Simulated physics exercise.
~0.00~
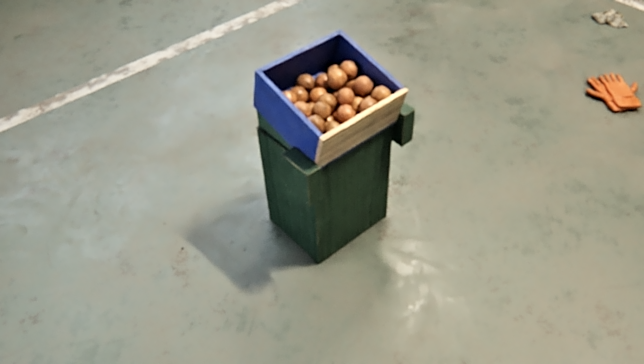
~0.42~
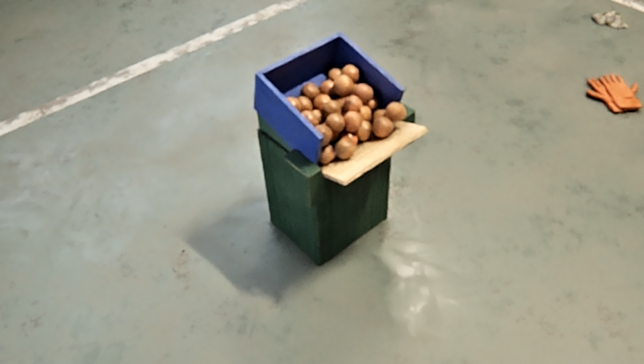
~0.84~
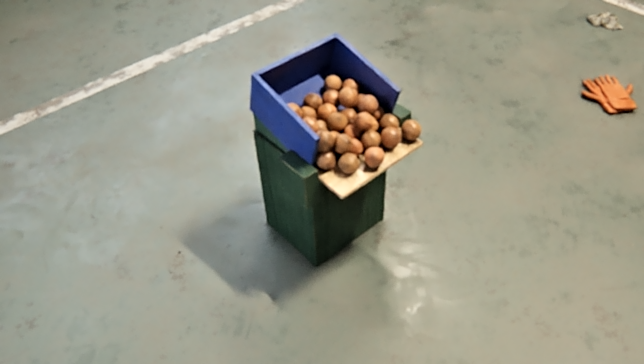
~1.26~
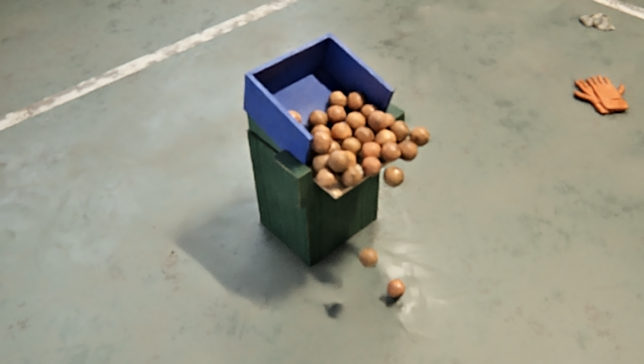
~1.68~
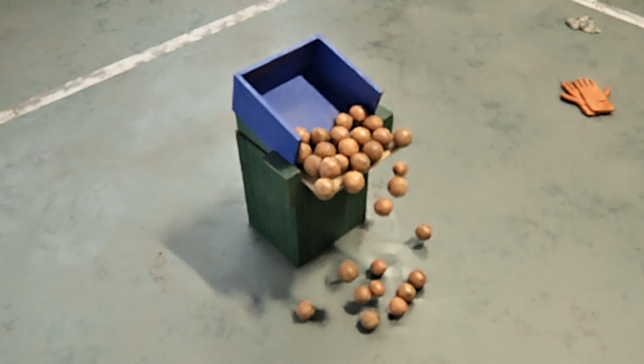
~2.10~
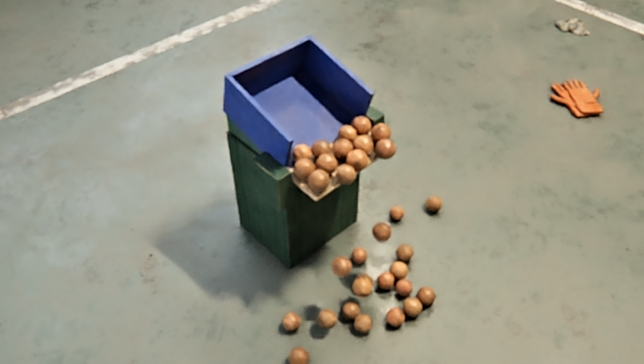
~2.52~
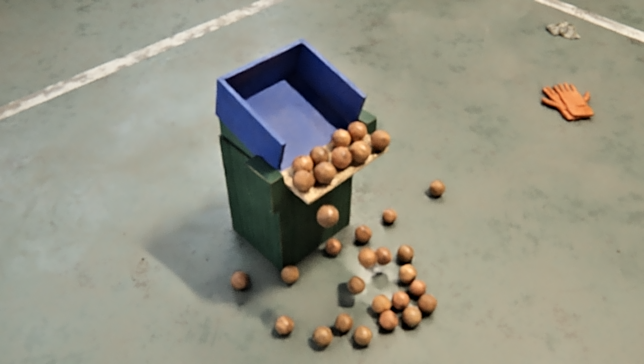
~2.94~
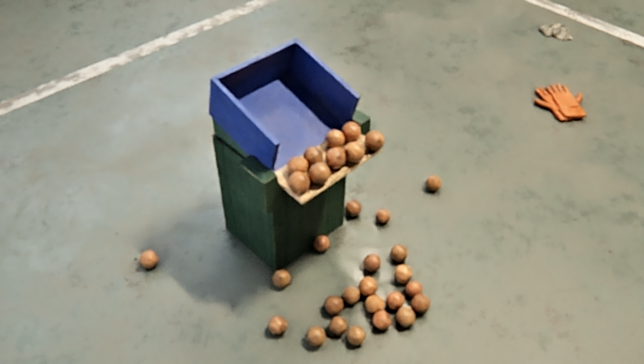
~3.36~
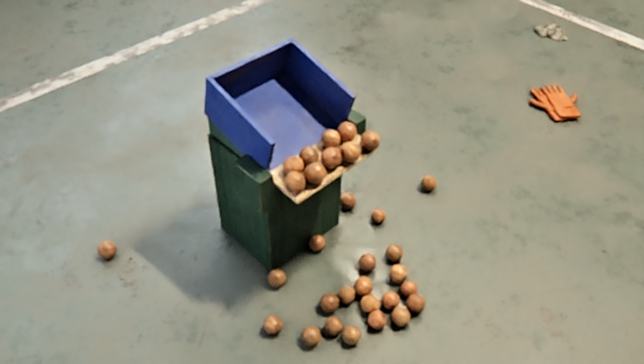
Onions rolling from a blue chute as its front flap lowers, most spilling past the green stand onto the floor, several staying on the flap.
